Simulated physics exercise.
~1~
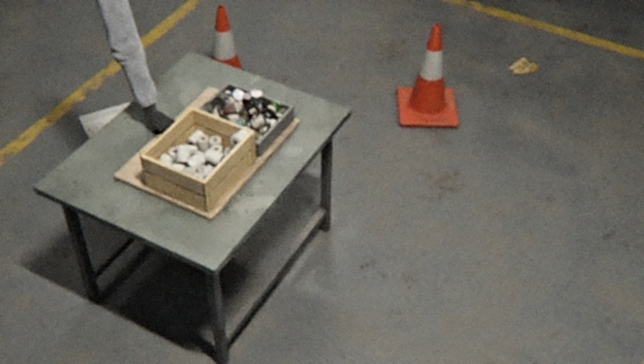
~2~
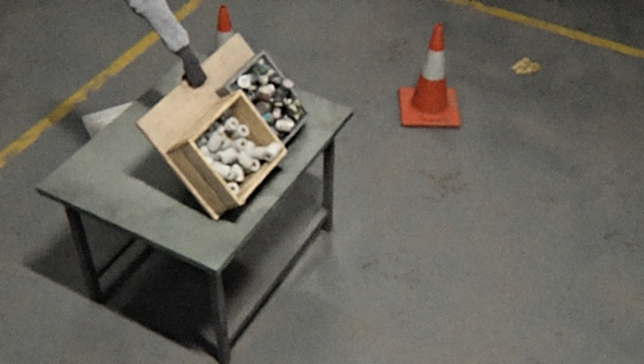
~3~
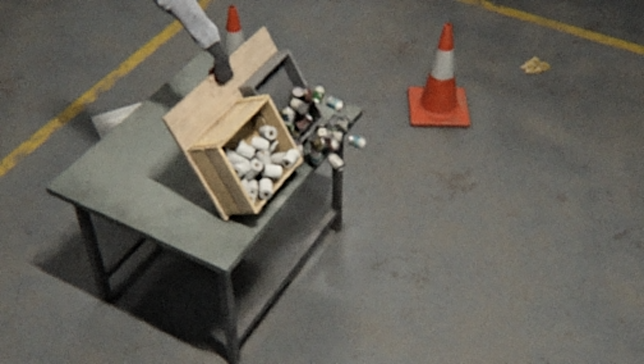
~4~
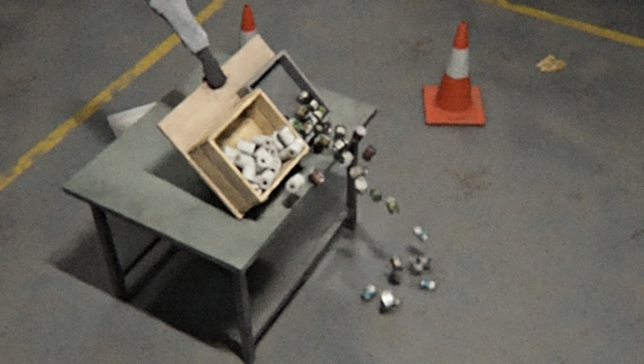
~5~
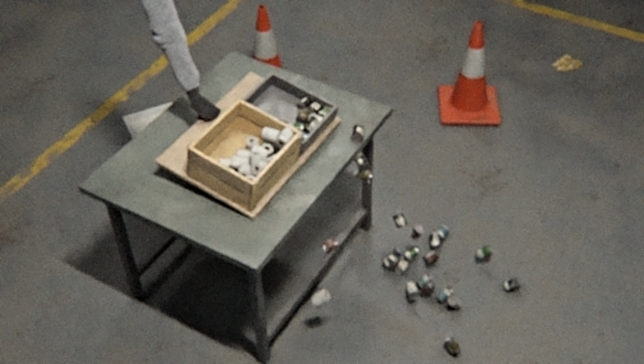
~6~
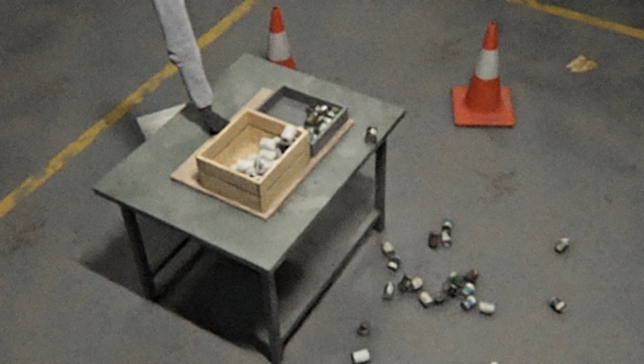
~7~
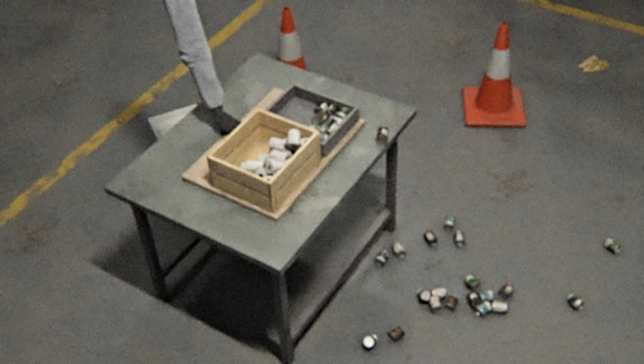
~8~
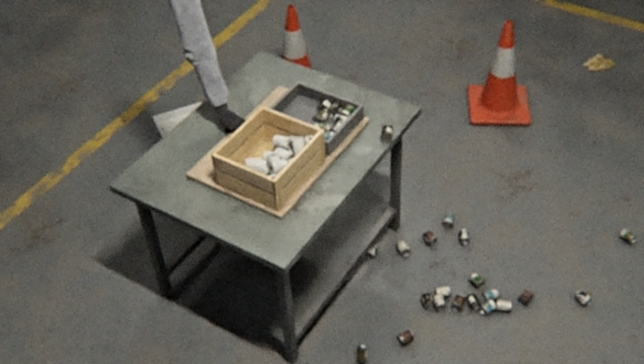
To begin with, a grey container of small tins and a wooden container of white paper rolls sit on a plywood board on a green-grey table, with two traffic cones nearby. A gloved hand lifts the board's left side, tipping both containers steeply to the right. Tins spill from the grey container over the table's edge, and a white roll also escapes as the hand lowers the board flat. The fallen tins scatter across the floor. Finally, the containers rest level, most tins lying outside while nearly all the rolls remain inside.
